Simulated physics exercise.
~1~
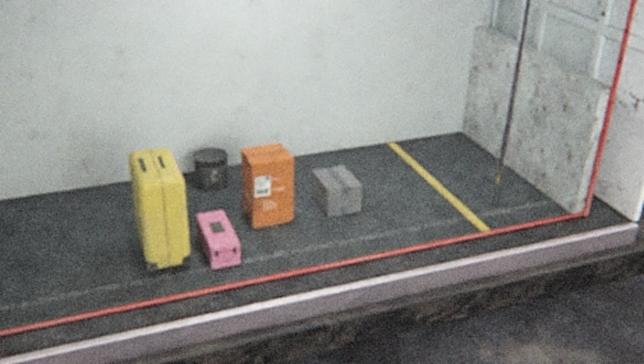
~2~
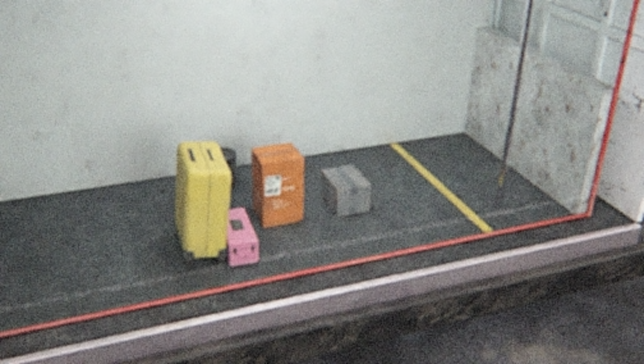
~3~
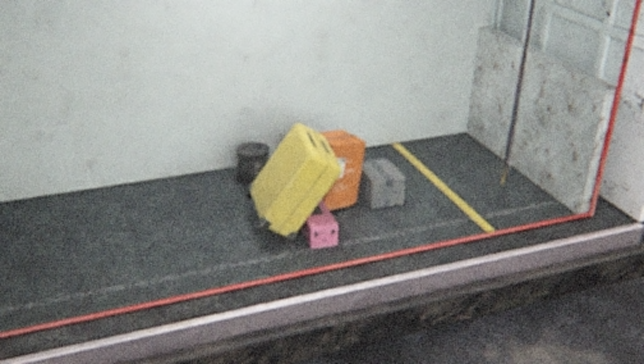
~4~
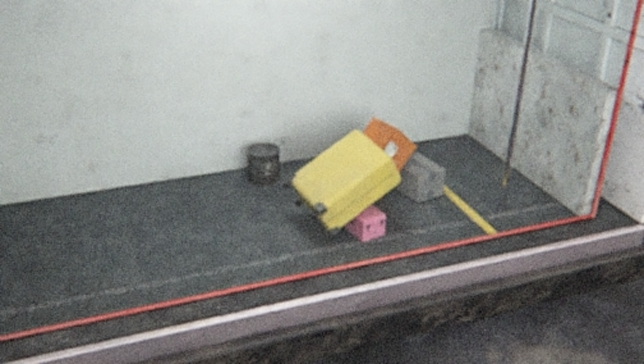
To begin with, a yellow wheeled case, a pink toolbox, an orange pack, a grey carton and a black bucket stand on the dark floor of a bay, left of a yellow line. They all begin sliding to the right, the yellow case closing in on the pink toolbox. Next the yellow case leans over to the right above the toolbox, and the orange pack leans too, as the bucket lags behind. Finally the case lies tipped on its side, the pack tilts against the grey carton, and the carton stops just short of the line.
